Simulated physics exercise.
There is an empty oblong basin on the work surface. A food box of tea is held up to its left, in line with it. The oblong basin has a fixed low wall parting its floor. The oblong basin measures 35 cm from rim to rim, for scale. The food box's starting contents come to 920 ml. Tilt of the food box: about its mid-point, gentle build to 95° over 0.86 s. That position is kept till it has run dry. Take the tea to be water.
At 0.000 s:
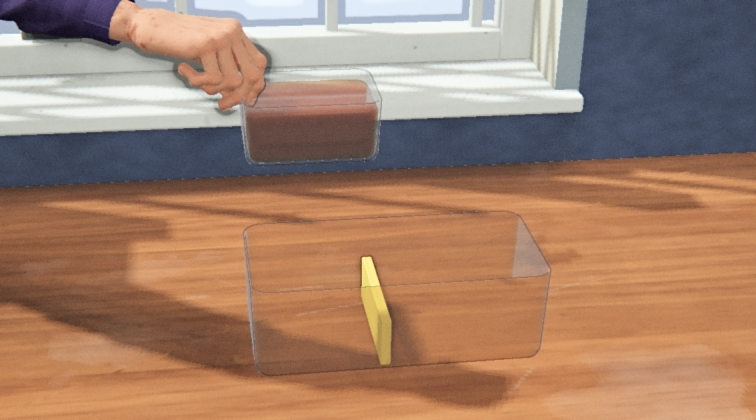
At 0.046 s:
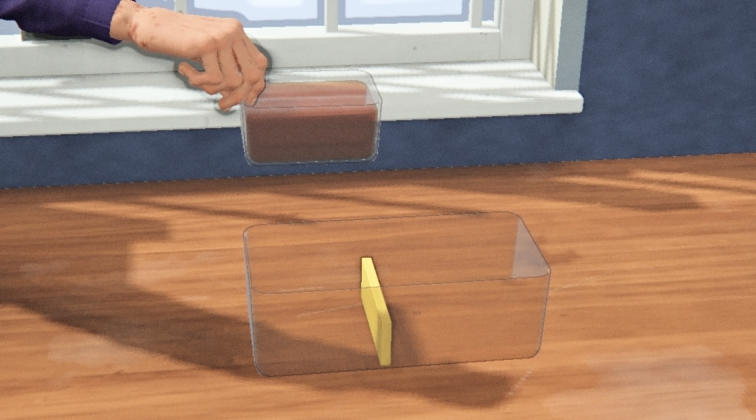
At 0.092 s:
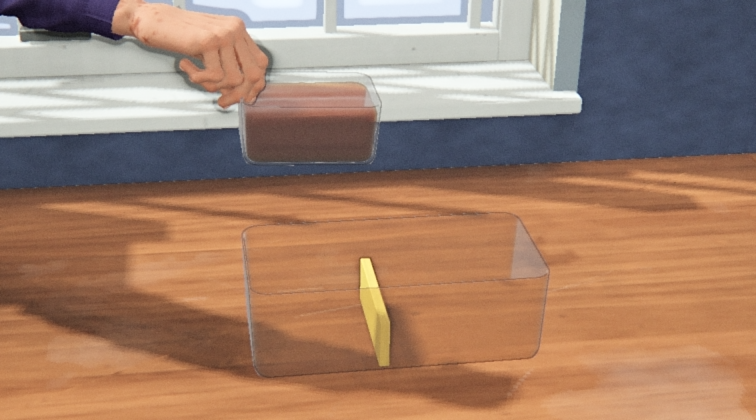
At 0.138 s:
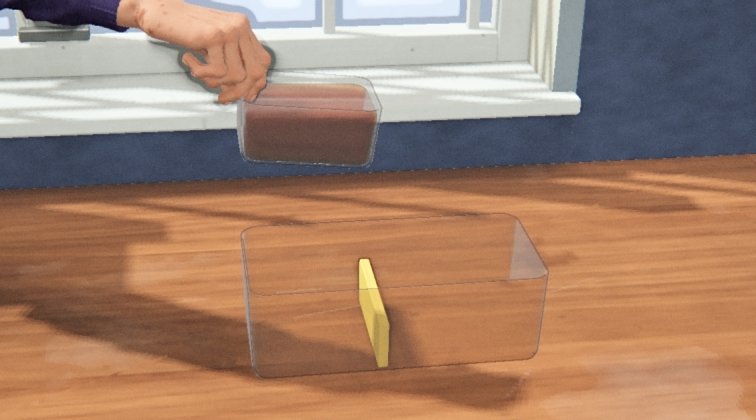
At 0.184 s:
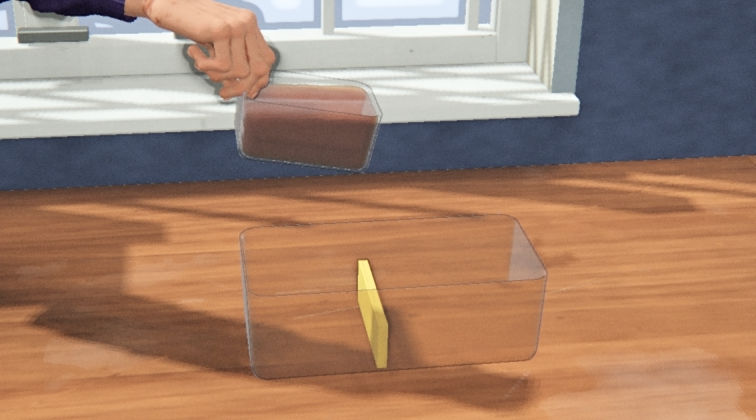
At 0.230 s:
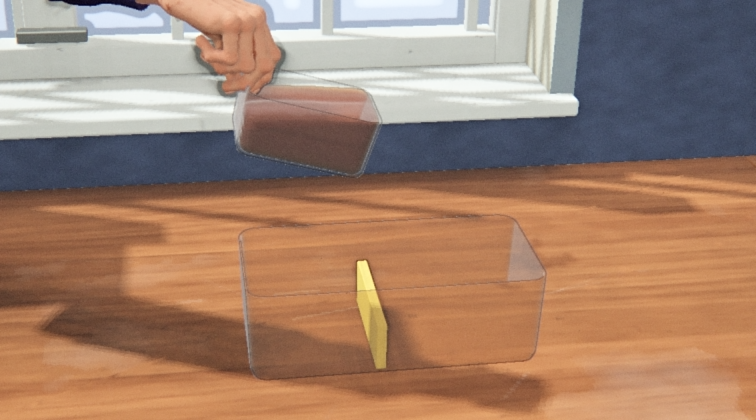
A hand gradually tilts a clear box of tea rightward above an empty oblong basin.
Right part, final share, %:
89 %.
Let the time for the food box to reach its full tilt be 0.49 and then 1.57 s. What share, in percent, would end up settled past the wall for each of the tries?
Near 85 in a hundred on the first go and near 90 in a hundred on the second.
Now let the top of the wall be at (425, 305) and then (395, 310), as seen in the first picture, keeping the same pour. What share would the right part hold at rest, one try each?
One try each: Around 55 percent and then around 65 percent.
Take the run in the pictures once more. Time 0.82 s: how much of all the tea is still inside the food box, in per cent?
About 10 % is still there.
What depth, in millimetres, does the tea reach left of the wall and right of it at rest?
Roughly 2 mm on the left side and 26 mm on the right side.
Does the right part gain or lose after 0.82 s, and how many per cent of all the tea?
The right part's share grows by around 9 per cent.
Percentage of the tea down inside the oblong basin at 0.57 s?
14 %, roughly.
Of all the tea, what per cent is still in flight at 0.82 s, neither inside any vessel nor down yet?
About 8 percent.
By 0.57 s the tilt is 71° and 41 per cent is still to pour, 0 is left of the wall and 14 right of it.
By 0.82 s the tilt is 94° and 10 per cent is still to pour, 1 is left of the wall and 80 right of it.
By 1.08 s the tilt is 95° and 2 per cent is still to pour, 5 is left of the wall and 87 right of it.
By 1.36 s the tilt is 95° and 0 per cent is still to pour, 7 is left of the wall and 89 right of it.
At rest 8 per cent lies left of the wall, 89 right of it and 3 outside.
